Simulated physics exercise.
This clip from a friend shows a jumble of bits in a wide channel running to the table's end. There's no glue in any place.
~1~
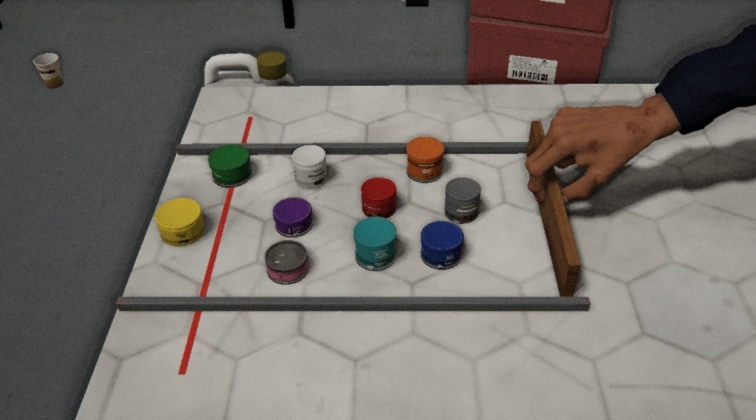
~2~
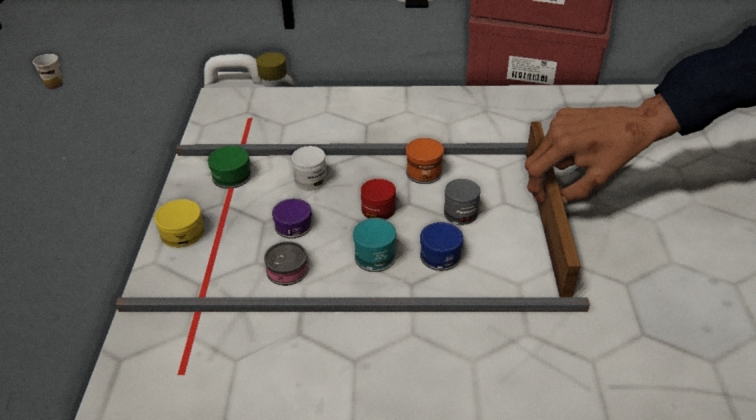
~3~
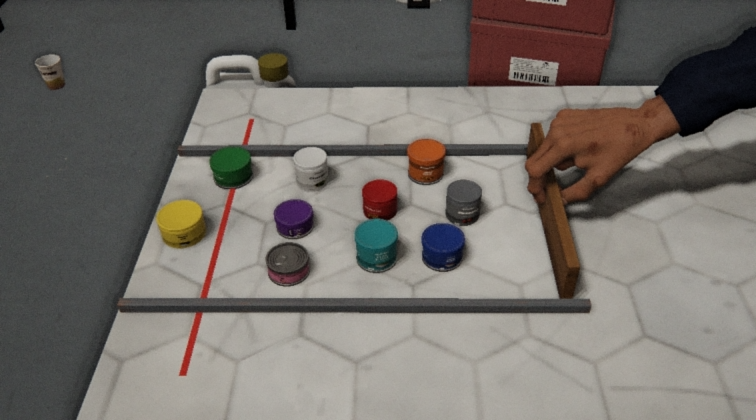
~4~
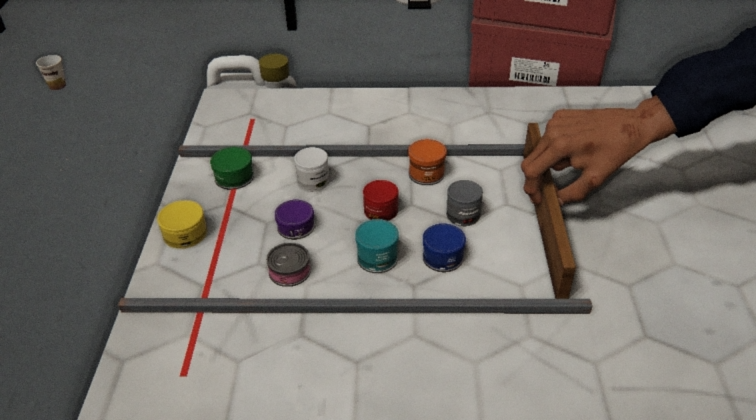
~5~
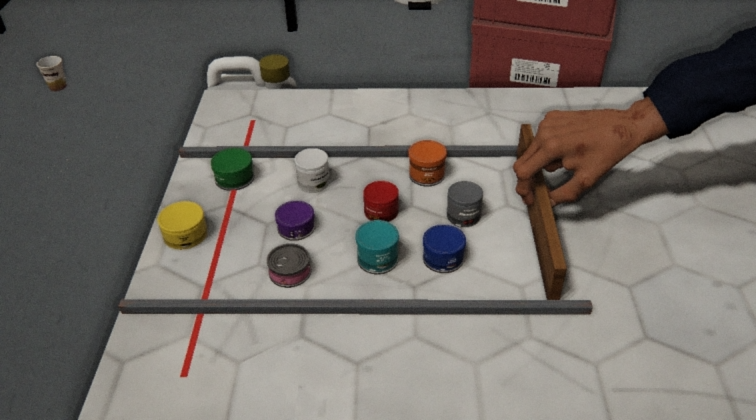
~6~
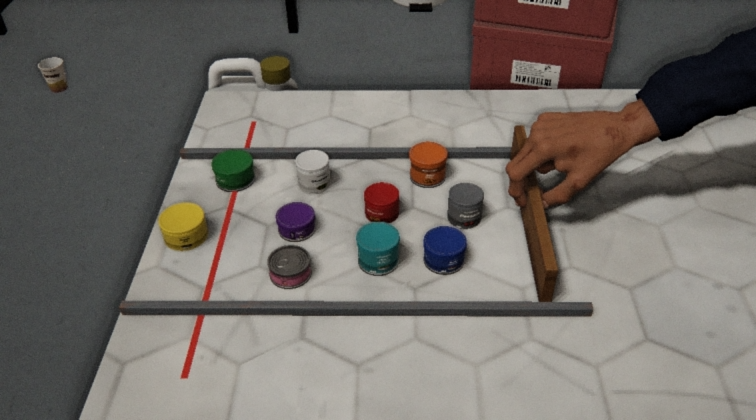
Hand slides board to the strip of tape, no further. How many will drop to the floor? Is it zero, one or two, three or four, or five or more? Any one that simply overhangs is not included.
It is one or two.
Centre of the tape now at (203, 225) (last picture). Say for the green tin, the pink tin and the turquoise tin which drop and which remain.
The green tin? It does not stay. The pink tin? It is safe. The turquoise tin? It does not stay.
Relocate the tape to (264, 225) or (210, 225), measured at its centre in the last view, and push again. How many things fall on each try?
It comes to 0, then 2.
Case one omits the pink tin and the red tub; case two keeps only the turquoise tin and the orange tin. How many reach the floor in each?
You'd count 1 the first time and 1 the second time.
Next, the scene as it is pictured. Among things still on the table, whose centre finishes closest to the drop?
The turquoise tin finishes nearest.
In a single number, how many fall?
Total count: 2.
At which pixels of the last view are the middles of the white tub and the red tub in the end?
In the last picture the white tub sits around (186, 175) and the red tub around (185, 198).
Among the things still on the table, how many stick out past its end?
That'd be 1.
Soon after, none off yet; yellow tub at rest near (184, 227); green tin at rest near (234, 171); purple pot at rest near (296, 222).
After that, none off yet; yellow tub at rest near (184, 227); green tin at rest near (234, 171); purple pot at rest near (295, 223).
And then, none off yet; yellow tub at rest near (184, 227); green tin displaced about its own width near (203, 170); purple pot displaced well along near (230, 227).
In the end, the number that fall off is one or two; gone, green tin and yellow tub.
